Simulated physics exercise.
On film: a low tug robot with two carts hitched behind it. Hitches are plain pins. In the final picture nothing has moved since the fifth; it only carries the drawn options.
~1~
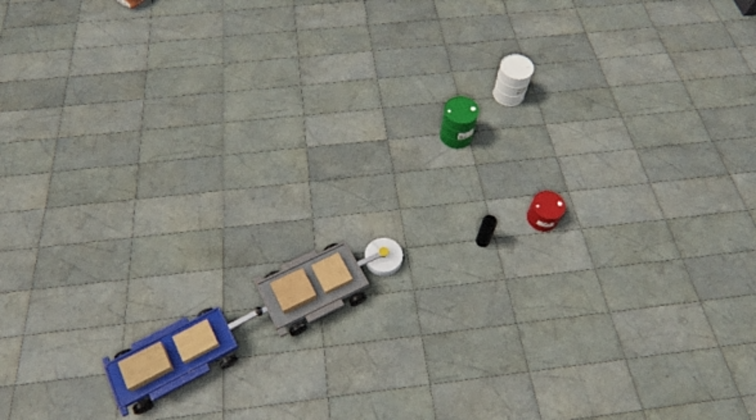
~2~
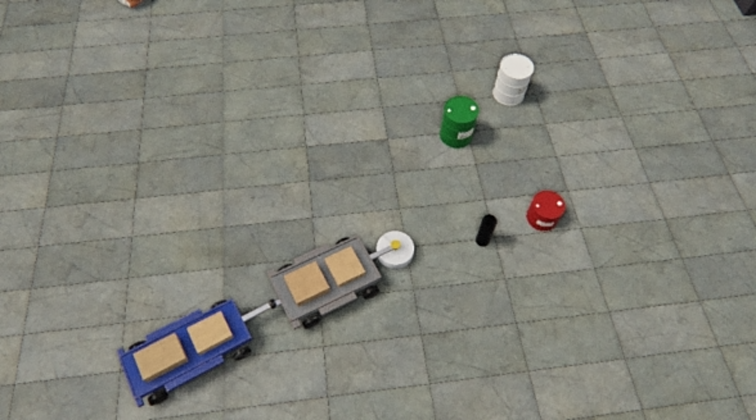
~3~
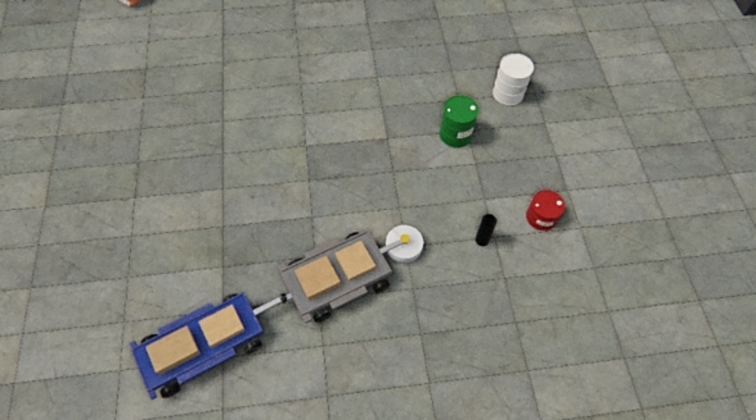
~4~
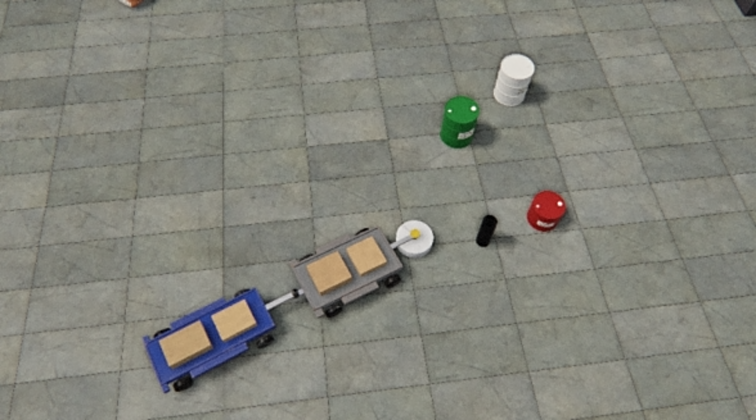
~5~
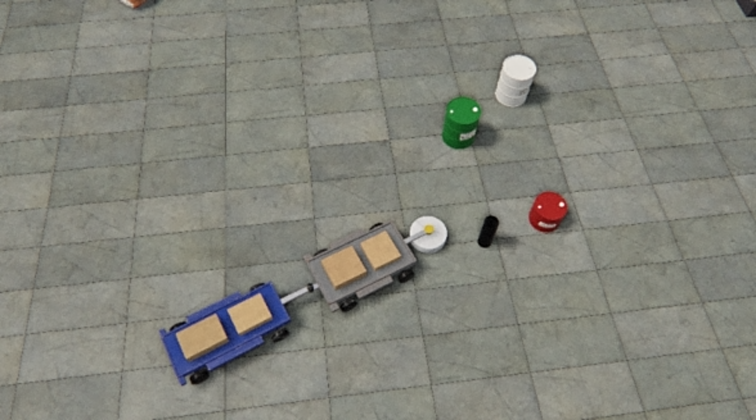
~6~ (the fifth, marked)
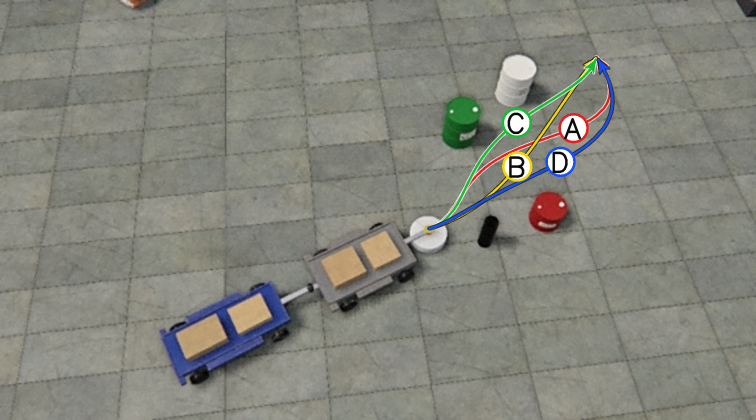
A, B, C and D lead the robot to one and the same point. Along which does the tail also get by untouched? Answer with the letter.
Route A touches nothing.
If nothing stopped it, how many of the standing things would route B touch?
One.
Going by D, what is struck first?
The black post.
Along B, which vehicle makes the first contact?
The grey cart.
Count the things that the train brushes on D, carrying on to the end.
Two.
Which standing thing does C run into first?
The green drum.
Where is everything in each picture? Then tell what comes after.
Grey cart (312, 285); blue cart (172, 356); green drum (456, 136), in the first picture.
Robot (395, 249); grey cart (325, 278); blue cart (186, 347); white drum (509, 94), in the second picture.
Robot (405, 243); grey cart (336, 272); blue cart (198, 340); red tub (542, 217), in the third picture.
Robot (415, 238); grey cart (347, 267); blue cart (211, 335); white drum (509, 94), in the fourth picture.
Robot (428, 233); grey cart (362, 262); blue cart (227, 328); red tub (544, 219); black post (484, 242); white drum (511, 95), in the fifth picture.
On the marked copy, A from (429, 229) via (541, 140) to (597, 57); B from (429, 229) via (533, 146) to (596, 58); C from (429, 229) via (509, 129) to (596, 60); D from (429, 229) via (566, 159) to (598, 60).
Following A. Soon after the start, robot (498, 163), last cart (340, 271).
Later, robot (590, 124), last cart (437, 208).
In the end, robot (594, 63), last cart (505, 167); nothing has been touched.
As for the rest, B meets the black post; C meets the green drum and white drum; D meets the red tub and black post.
